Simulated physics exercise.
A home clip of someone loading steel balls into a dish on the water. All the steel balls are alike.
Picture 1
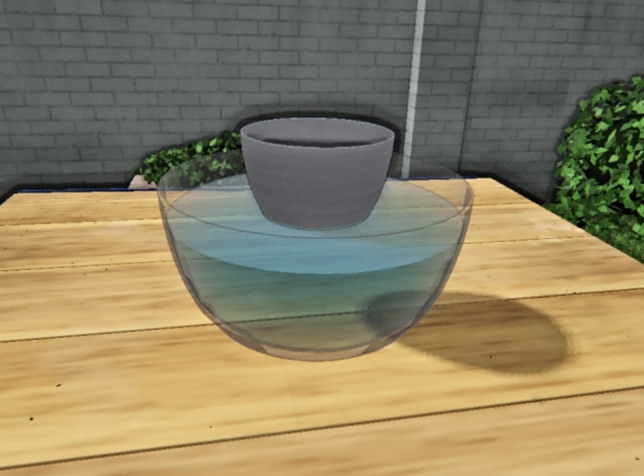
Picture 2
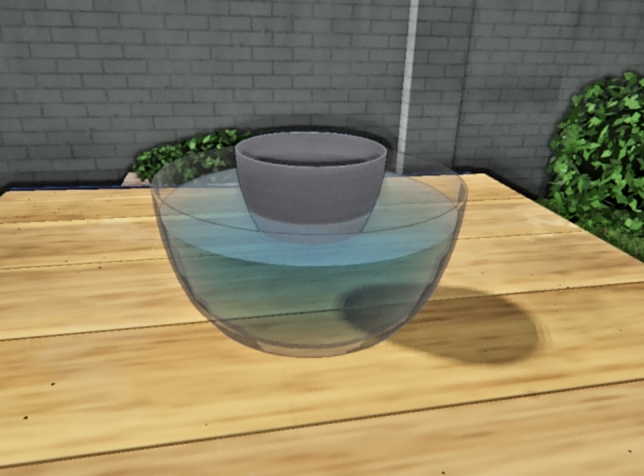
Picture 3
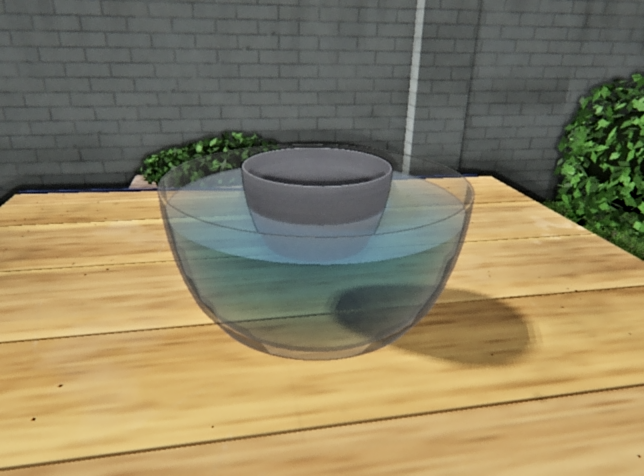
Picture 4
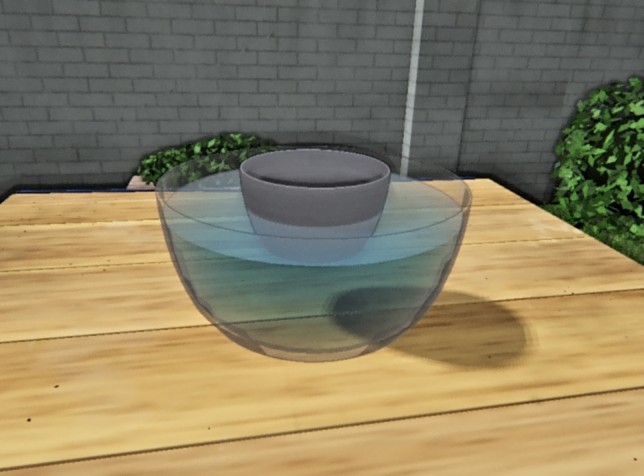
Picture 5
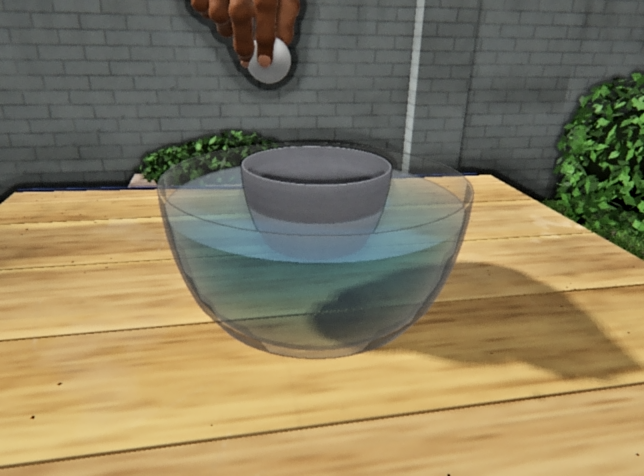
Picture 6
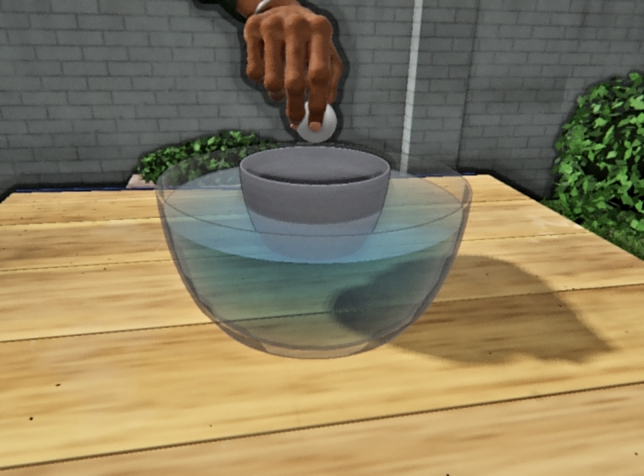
A hand came down from the top holding a pale ball and moved right until it was just above a grey dish, which had earlier sunk lower in a clear bowl of water.
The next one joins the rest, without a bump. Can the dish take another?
With one more the dish carries it.
Shortly, the steel ball is in and the dish dips.
Then, it steadies; about a fifth of its side above the surface.
At the finish, the dish floats; about a fifth of its side above the surface.
